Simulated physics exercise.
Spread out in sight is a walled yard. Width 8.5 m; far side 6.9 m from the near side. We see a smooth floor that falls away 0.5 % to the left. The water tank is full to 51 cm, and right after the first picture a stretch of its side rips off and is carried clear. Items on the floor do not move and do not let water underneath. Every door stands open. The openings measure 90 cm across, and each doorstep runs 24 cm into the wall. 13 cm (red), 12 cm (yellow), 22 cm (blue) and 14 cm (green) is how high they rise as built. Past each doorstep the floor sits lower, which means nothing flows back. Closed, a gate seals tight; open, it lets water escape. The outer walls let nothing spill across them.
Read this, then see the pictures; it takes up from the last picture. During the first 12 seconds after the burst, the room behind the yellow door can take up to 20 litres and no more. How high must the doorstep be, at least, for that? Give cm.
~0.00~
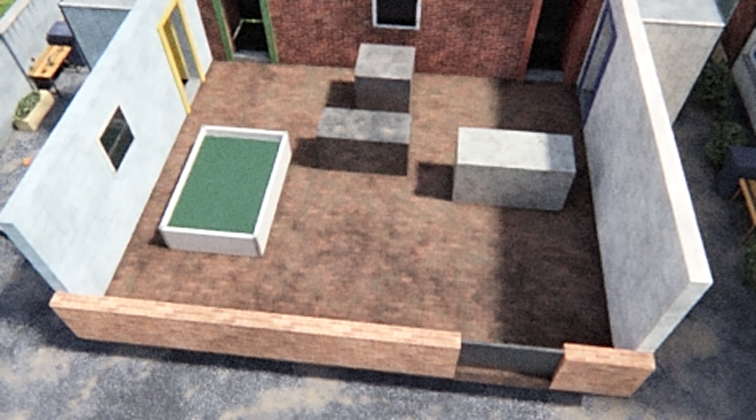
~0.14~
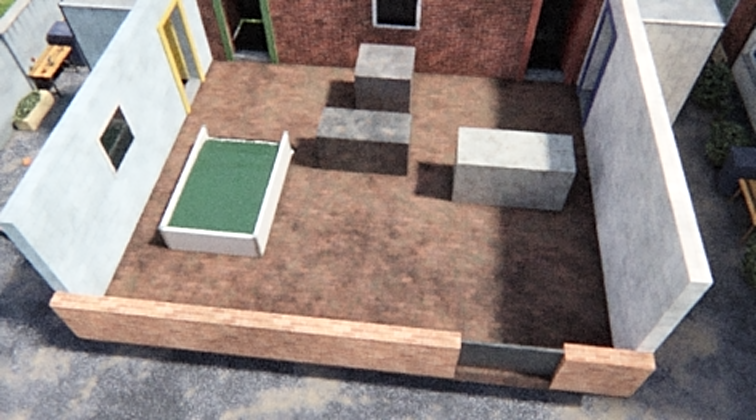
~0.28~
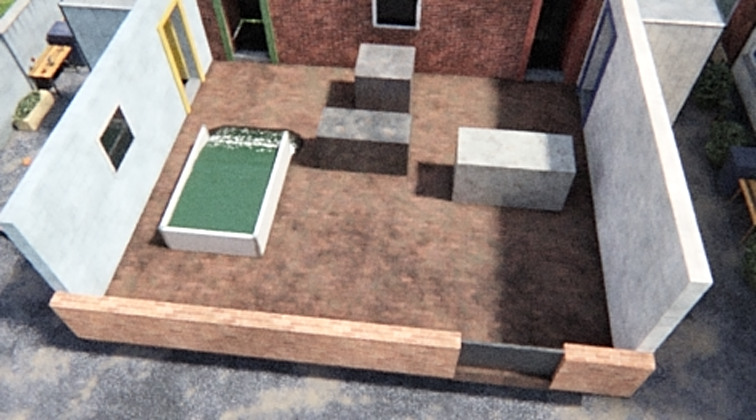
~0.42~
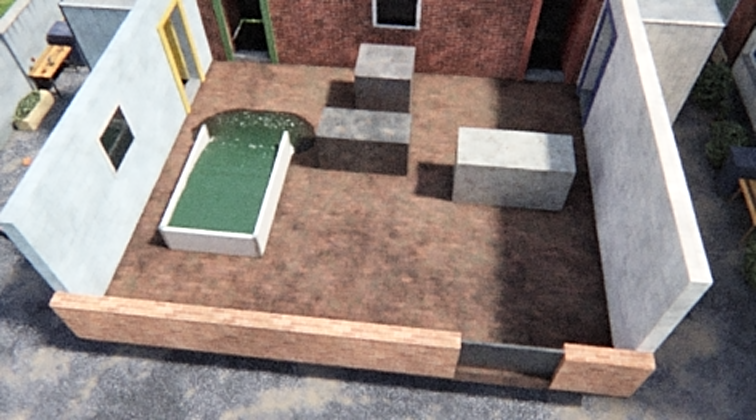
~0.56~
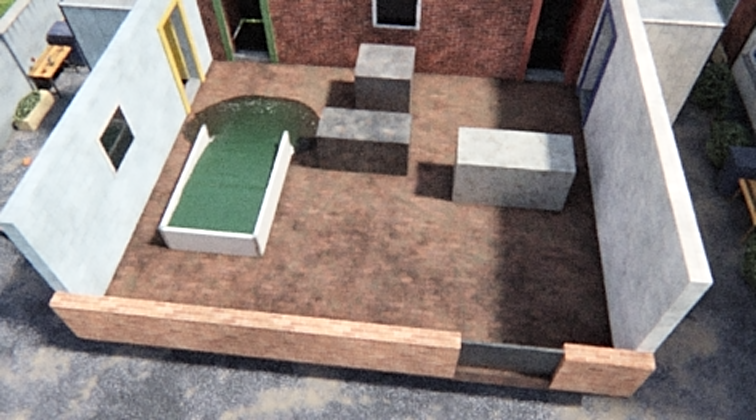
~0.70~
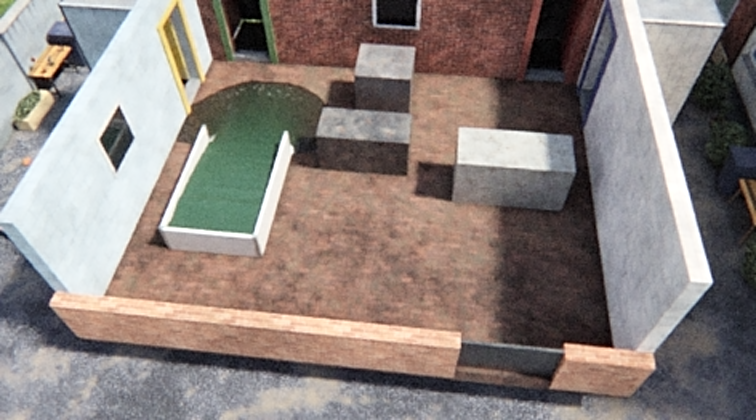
About 14.5 cm.
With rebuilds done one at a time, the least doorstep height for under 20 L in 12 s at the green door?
Green - roughly 23 cm.
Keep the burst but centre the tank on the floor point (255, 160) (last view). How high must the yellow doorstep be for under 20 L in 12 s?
Near 11.0 cm.
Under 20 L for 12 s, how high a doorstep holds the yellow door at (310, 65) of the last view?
Something near 19 cm.
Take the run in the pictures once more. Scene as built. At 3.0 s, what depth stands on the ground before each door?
Depths in cm: Red 0, yellow 18, blue 0, green 27.
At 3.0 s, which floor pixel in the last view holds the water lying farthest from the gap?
Lab note: Front tip approx. at (480, 78).
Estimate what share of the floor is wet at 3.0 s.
Roughly 25 percent.
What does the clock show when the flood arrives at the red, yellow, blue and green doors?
The red door gets it at 3.8 s, the yellow door at 0.9 s, the blue door at 4.5 s and the green door at 1.0 s.
After 1.4 s water covers 20 % of the floor, deepest (26 cm) near (279, 65); 10 cm at the yellow door, 0 litres in over its 12 cm doorstep.
After 3.0 s water covers 25 % of the floor, deepest (27 cm) near (270, 69); 18 cm at the yellow door, 4 litres in over its 12 cm doorstep.
After 12.0 s water covers 75 % of the floor; 7 cm at the yellow door, 41 litres in over its 12 cm doorstep.
At the yellow door as built, the water arrived by 0.9 s and peaked near 19 cm at 3.6 s.
Run again over the same 12 s with other heights there, 49 litres in over 11.5 cm, 11 litres over 16 cm. The limit of 20 litres is kept from about 14.5 cm up.
